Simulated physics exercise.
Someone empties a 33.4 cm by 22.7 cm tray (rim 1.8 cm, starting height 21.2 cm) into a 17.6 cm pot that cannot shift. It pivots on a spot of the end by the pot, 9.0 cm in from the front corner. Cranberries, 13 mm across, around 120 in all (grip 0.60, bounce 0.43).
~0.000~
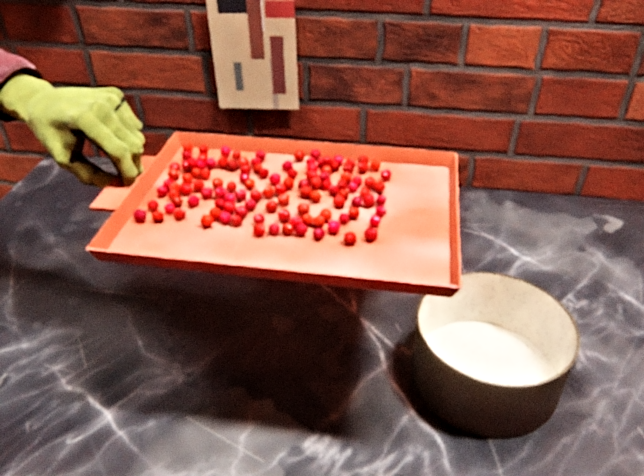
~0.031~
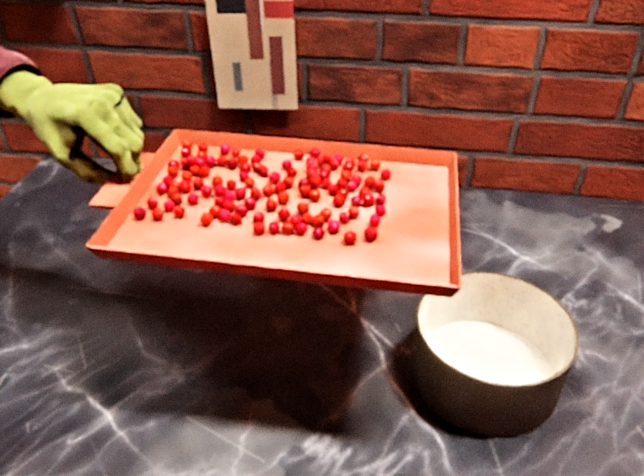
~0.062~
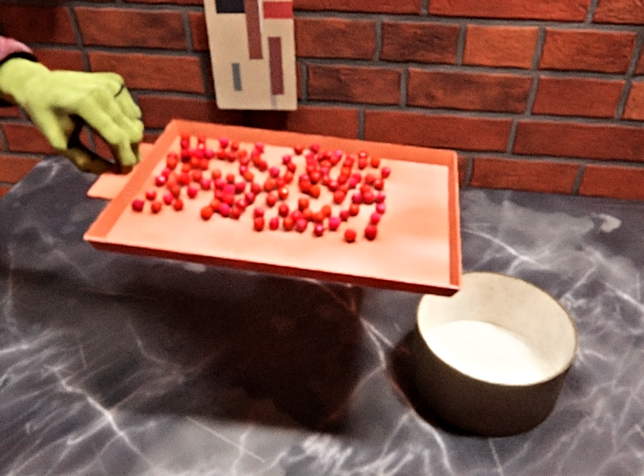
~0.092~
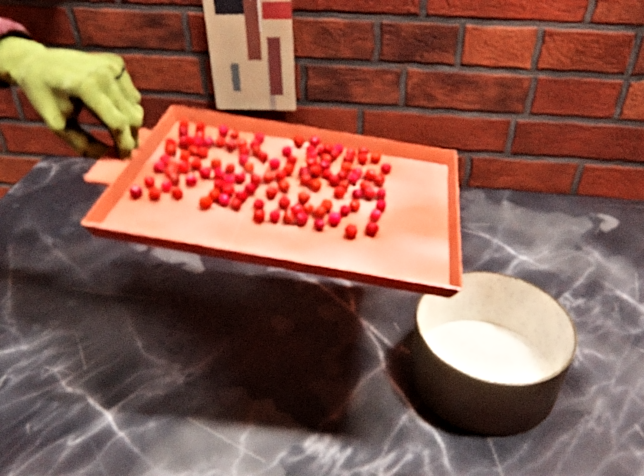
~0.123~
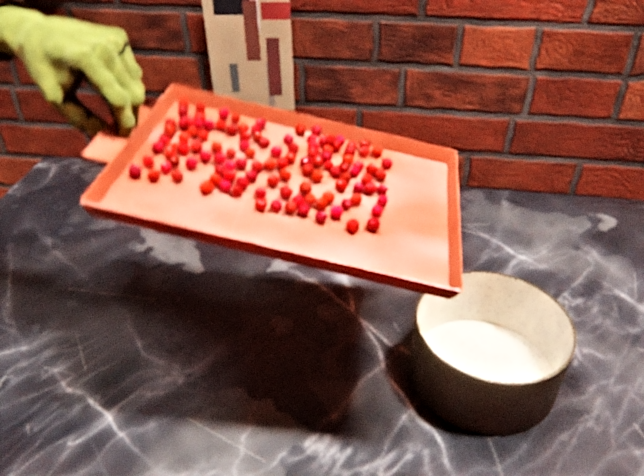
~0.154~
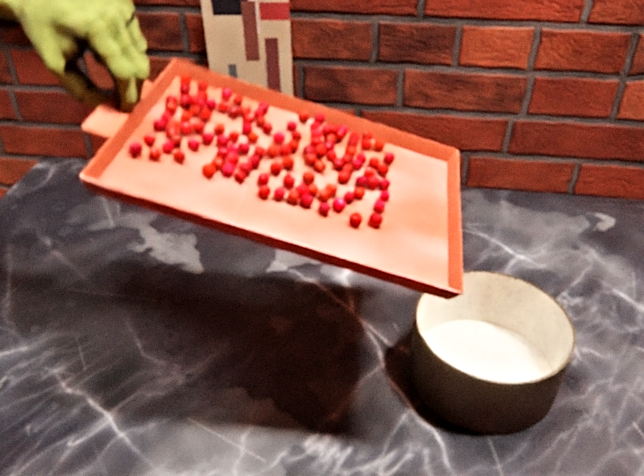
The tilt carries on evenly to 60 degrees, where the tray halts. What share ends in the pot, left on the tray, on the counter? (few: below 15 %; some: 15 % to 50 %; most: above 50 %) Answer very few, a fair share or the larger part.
Pot: A fair share, tray: A fair share, counter: A fair share.
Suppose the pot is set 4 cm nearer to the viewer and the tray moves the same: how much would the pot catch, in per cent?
It would be near 45 per cent.
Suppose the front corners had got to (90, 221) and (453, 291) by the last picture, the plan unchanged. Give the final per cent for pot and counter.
Pot 5, counter 55.
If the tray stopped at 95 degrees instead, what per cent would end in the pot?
It would be near 70 per cent.
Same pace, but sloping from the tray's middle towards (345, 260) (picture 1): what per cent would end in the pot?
About 5 per cent.
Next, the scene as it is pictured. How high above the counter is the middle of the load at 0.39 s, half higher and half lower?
Roughly 34 cm.
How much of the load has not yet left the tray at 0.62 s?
Some 65 per cent of the load.
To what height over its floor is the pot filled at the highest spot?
Some 1.5 cm.
After 0.30 s, tilt 41 degrees; the tray holds 100 %, the pot 0 %.
After 0.39 s, tilt 55 degrees; the tray holds 100 %, the pot 0 %.
Then, at 0.62 s, tilt 60 degrees; the tray holds 65 %, the pot 0 %.
By 1.6 s all is still; pot 40 %, tray 30 %, counter 30 %.
